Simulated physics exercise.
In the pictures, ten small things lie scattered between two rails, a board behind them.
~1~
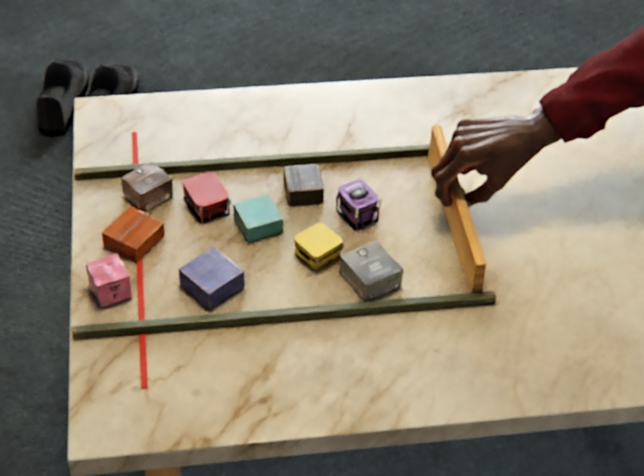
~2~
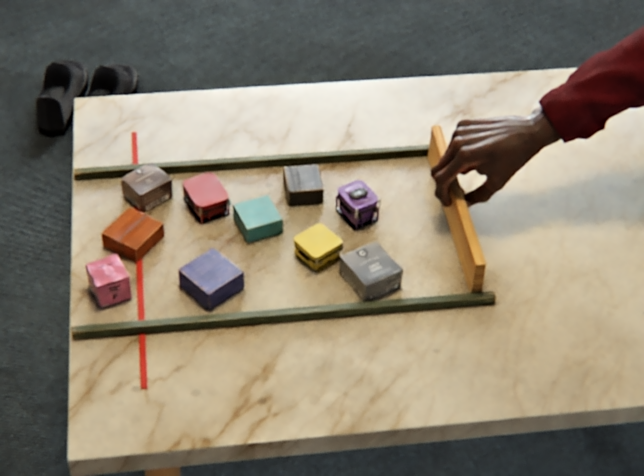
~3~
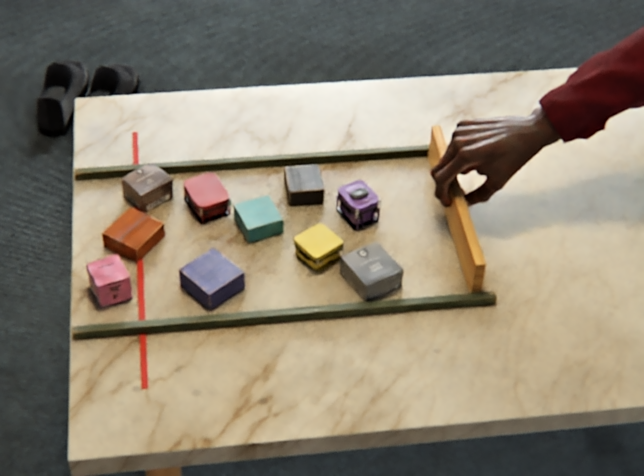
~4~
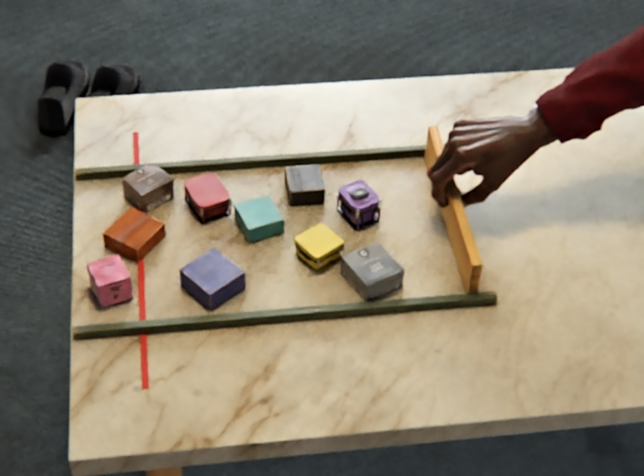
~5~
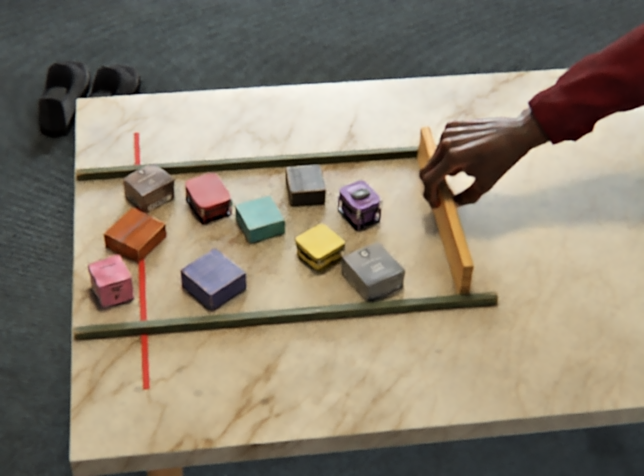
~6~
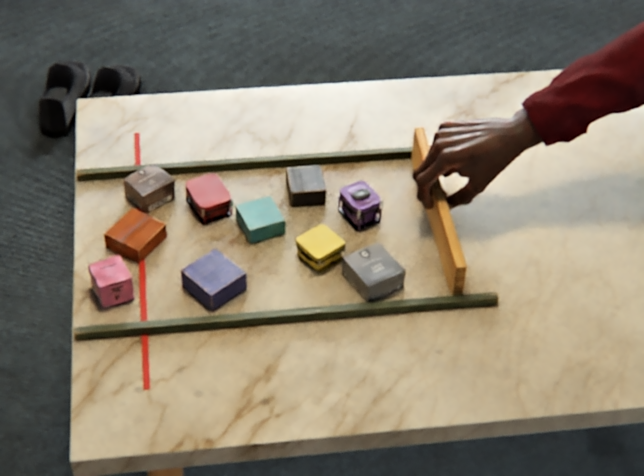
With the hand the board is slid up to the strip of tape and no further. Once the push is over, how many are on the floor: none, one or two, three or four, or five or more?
I reckon the number that spills over the end lands at three or four.
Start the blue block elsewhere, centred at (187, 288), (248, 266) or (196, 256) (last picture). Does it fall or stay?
Results in order - still up; still up; still up.
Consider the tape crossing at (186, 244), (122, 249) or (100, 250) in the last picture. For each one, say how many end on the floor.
The counts would be 0, 6 and 6.
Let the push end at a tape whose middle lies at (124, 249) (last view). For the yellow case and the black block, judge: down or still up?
Yellow case still up; black block still up.
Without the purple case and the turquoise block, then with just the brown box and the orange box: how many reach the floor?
I'd say 2 the first time and 1 the second time.
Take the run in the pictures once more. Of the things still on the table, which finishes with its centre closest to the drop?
Ending up nearest is the blue block.
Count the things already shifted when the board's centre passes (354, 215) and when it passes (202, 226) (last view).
4 and 10.
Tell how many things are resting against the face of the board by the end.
4 touch it.
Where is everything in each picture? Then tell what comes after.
The first picture shows pink box (109, 280); orange box (134, 234); brown box (148, 187); board (455, 206); tape (139, 246).
The second picture shows orange box (133, 234); board (455, 207).
The third picture shows brown box (148, 187); turquoise block (259, 219).
The fourth picture shows pink box (110, 281); black block (305, 185).
The fifth picture shows orange box (135, 235); blue block (213, 279).
The sixth picture shows pink box (111, 282); orange box (136, 235); brown box (150, 188); board (437, 209); tape (141, 247).
Soon after, none off yet; pink box at rest near (111, 282); orange box at rest near (136, 235); brown box at rest near (150, 188).
After that, none off yet; pink box displaced about its own width near (78, 282); orange box displaced about its own width near (85, 243); brown box displaced about its own width near (87, 190).
In the end, the number that fall off is three or four; gone, brown box, orange box and pink box.
